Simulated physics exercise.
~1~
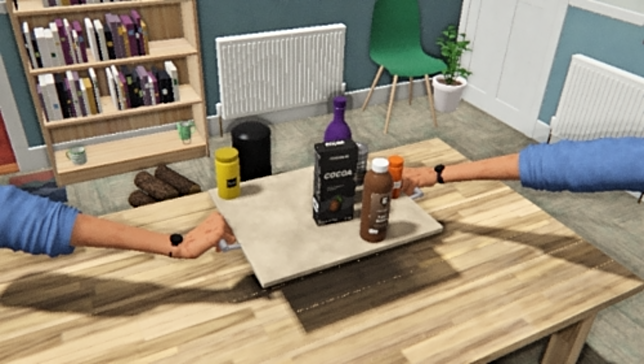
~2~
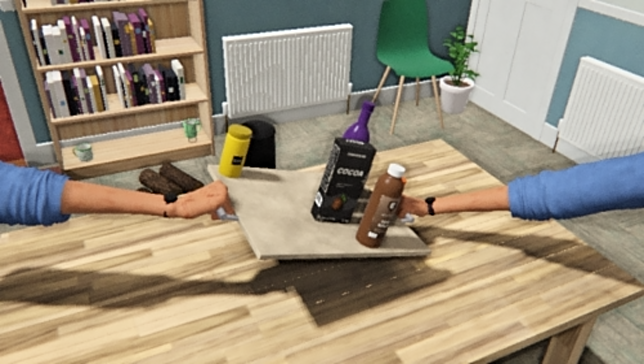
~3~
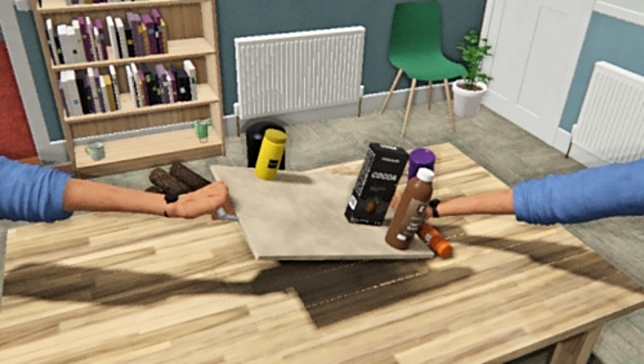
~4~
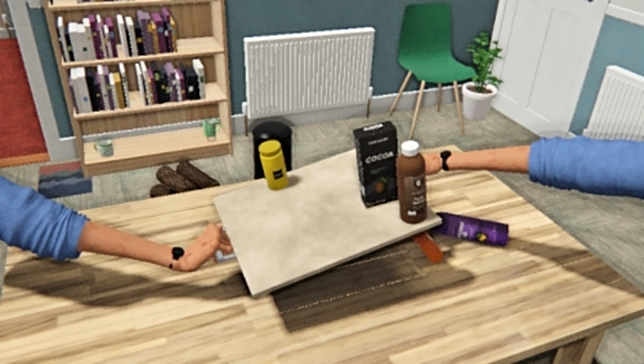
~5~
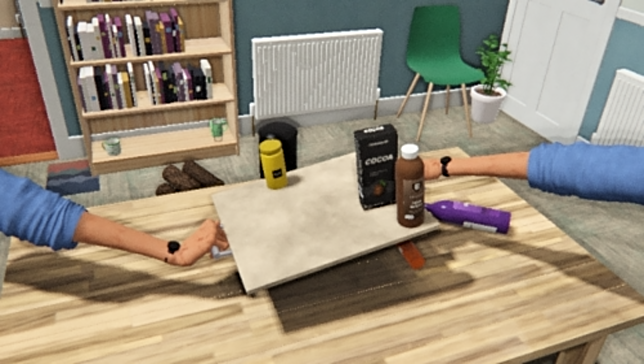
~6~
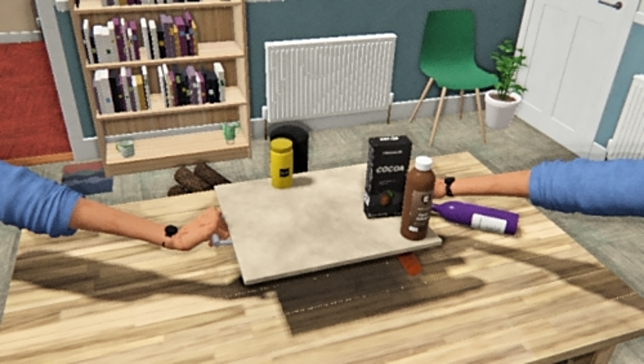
Two hands tilt a tray right then left, and purple and orange containers topple off.
